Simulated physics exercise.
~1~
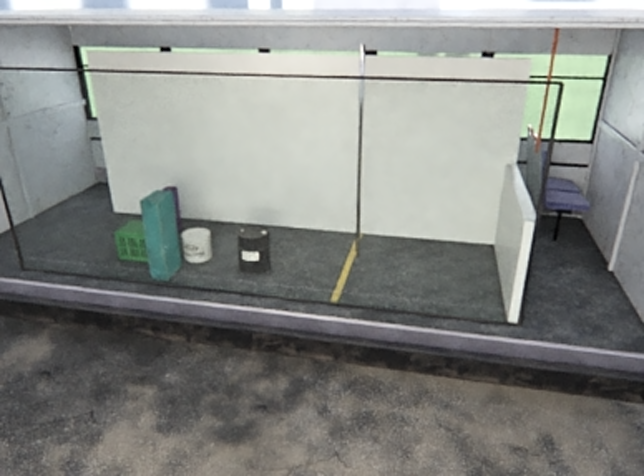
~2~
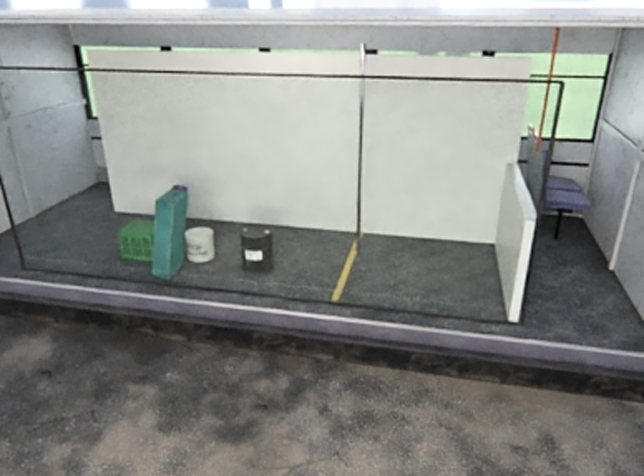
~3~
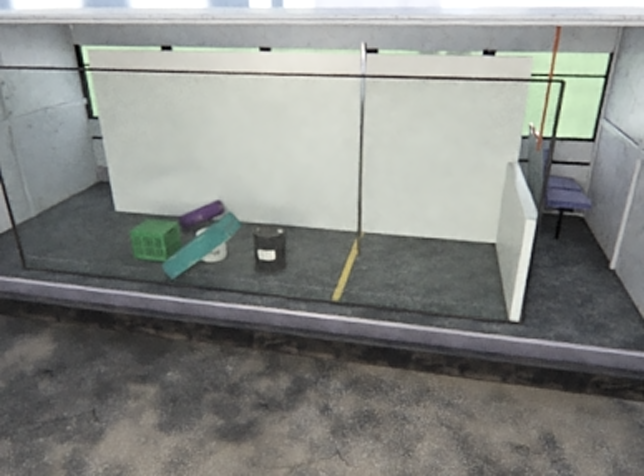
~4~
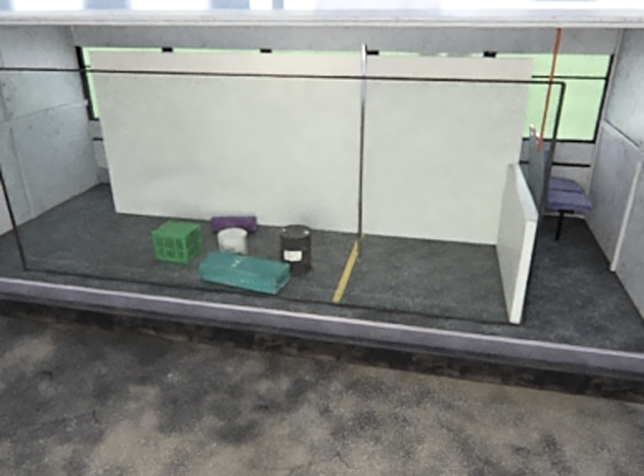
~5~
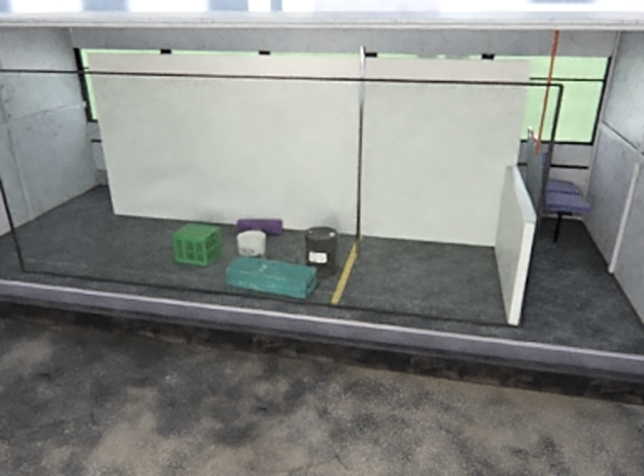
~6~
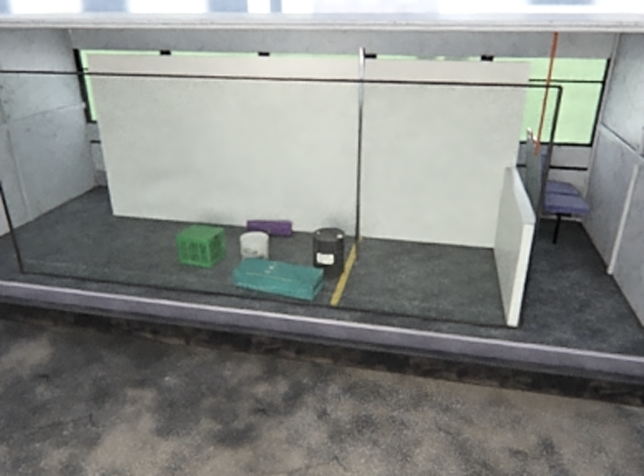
A teal tall box topples, then slides right with the other items, stopping before a yellow line.
